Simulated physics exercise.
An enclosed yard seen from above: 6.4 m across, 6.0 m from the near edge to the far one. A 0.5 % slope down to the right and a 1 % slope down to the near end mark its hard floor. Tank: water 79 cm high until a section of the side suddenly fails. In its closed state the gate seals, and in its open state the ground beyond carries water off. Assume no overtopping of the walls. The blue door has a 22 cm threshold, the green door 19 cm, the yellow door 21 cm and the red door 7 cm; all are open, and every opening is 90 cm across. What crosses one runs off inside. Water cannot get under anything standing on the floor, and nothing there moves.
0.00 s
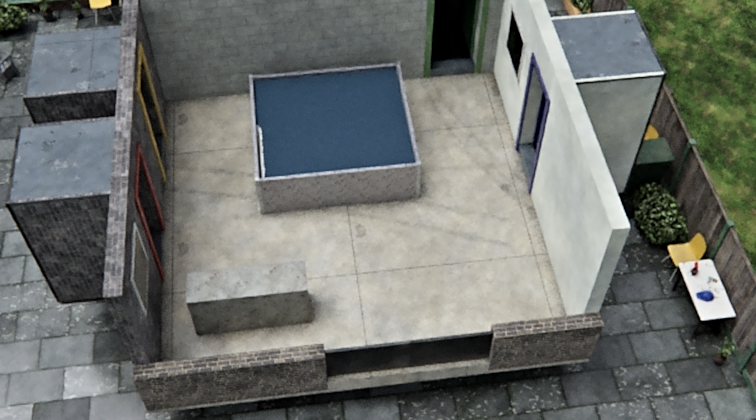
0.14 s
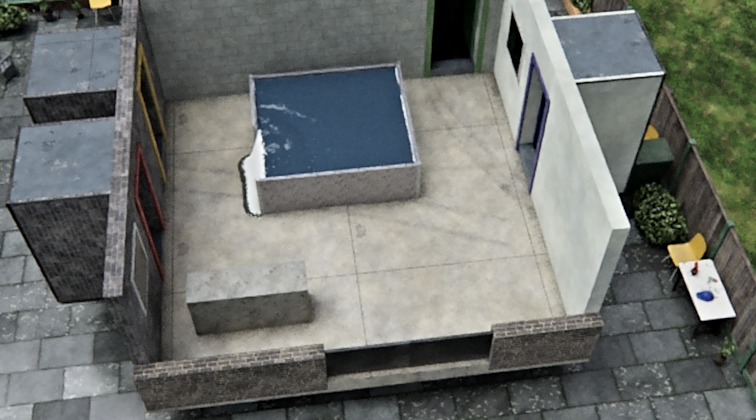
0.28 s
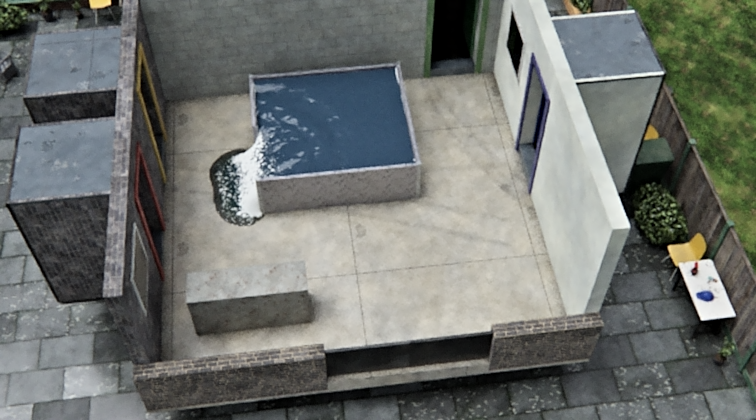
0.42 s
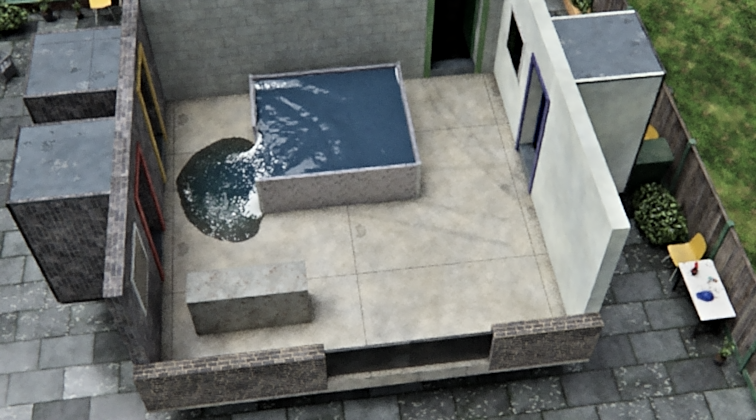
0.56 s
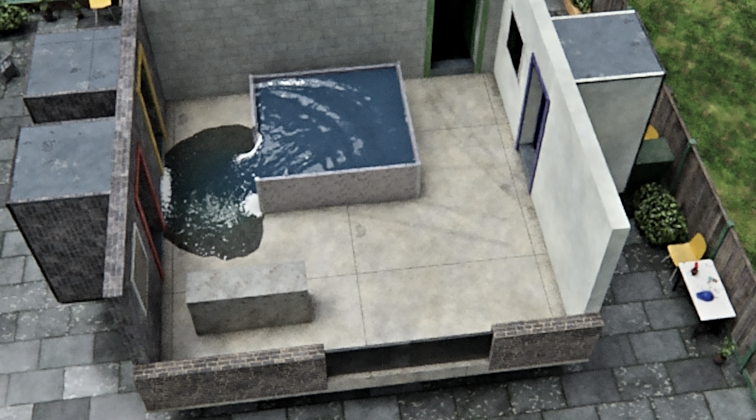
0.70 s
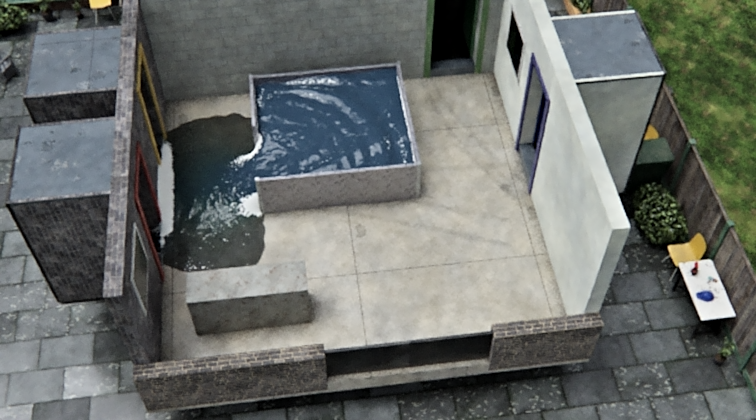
In a walled yard seen from above, water pours from the left side of a raised square tank onto the pale floor, spreading in a widening dark pool toward the left wall while ripples cross the tank's surface.
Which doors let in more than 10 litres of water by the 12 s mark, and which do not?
By then, the blue door does not, the green door does not, the yellow door lets in more than that, the red door lets in more than that.
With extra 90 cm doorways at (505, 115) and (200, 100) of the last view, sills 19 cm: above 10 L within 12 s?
First door short of the limit, second door beyond the limit.
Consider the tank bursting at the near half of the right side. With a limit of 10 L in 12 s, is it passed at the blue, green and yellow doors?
Then: Blue beyond it, green beyond it, yellow short of it.
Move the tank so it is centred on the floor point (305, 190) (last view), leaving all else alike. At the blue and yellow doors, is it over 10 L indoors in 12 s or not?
For the blue door, the amount is acceptable; for the yellow door, the amount is acceptable.
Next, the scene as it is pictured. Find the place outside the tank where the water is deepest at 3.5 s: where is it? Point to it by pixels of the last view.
Close to pixel (161, 386).
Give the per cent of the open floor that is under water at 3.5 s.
Roughly 55 % of the floor is wet.
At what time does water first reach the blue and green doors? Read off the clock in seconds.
Arrival: Blue 5.0 s, green 3.4 s.
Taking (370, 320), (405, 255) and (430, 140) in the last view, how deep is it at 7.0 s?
Depths in turn: Roughly 4, 3 and 1 centimetres.
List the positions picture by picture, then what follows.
In the first frame, the tank at (332, 122) is whole and still, 79 cm deep.
In the second frame, water pours out at (261, 175) and has run 0.7 m, to (249, 158); typically 11 cm deep outside, 79 cm at the tank's back.
In the third frame, water pours out at (261, 175) and has run 1.0 m, to (219, 163); typically 13 cm deep outside, 79 cm at the tank's back.
In the fourth frame, water pours out at (261, 177) and has run 1.5 m, to (182, 177); typically 10 cm deep outside, 79 cm at the tank's back.
In the fifth frame, water pours out at (261, 177) and has run 1.9 m, to (164, 230); typically 7 cm deep outside, 79 cm at the tank's back.
In the sixth frame, the front is at (164, 259), 2.2 m from the gap at (261, 176); 4.9 m2 of floor is under water; 78 cm left at the back of the tank.
After 1.4 s water covers 20 % of the floor and is deepest (54 cm) near (175, 199); blue door not reached, green door not reached, yellow door 35 cm at the sill, 23 L in, red door 29 cm at the sill, 49 L in.
After 2.2 s water covers 30 % of the floor and is deepest (55 cm) near (162, 376); blue door not reached, green door not reached, yellow door 36 cm at the sill, 80 L in, red door 27 cm at the sill, 174 L in.
After 3.5 s water covers 55 % of the floor and is deepest (44 cm) near (161, 386); blue door not reached, green door 5 cm at the sill, 0 L in, yellow door 26 cm at the sill, 145 L in, red door 21 cm at the sill, 313 L in.
After 7.0 s water covers 95 % of the floor and is deepest (26 cm) near (161, 386); blue door 16 cm at the sill, 0 L in, green door 6 cm at the sill, 0 L in, yellow door 12 cm at the sill, 161 L in, red door 15 cm at the sill, 493 L in.
After 12.0 s water covers 100 % of the floor and is deepest (20 cm) near (352, 365); blue door 19 cm at the sill, 0 L in, green door 13 cm at the sill, 0 L in, yellow door 8 cm at the sill, 161 L in, red door 11 cm at the sill, 581 L in.
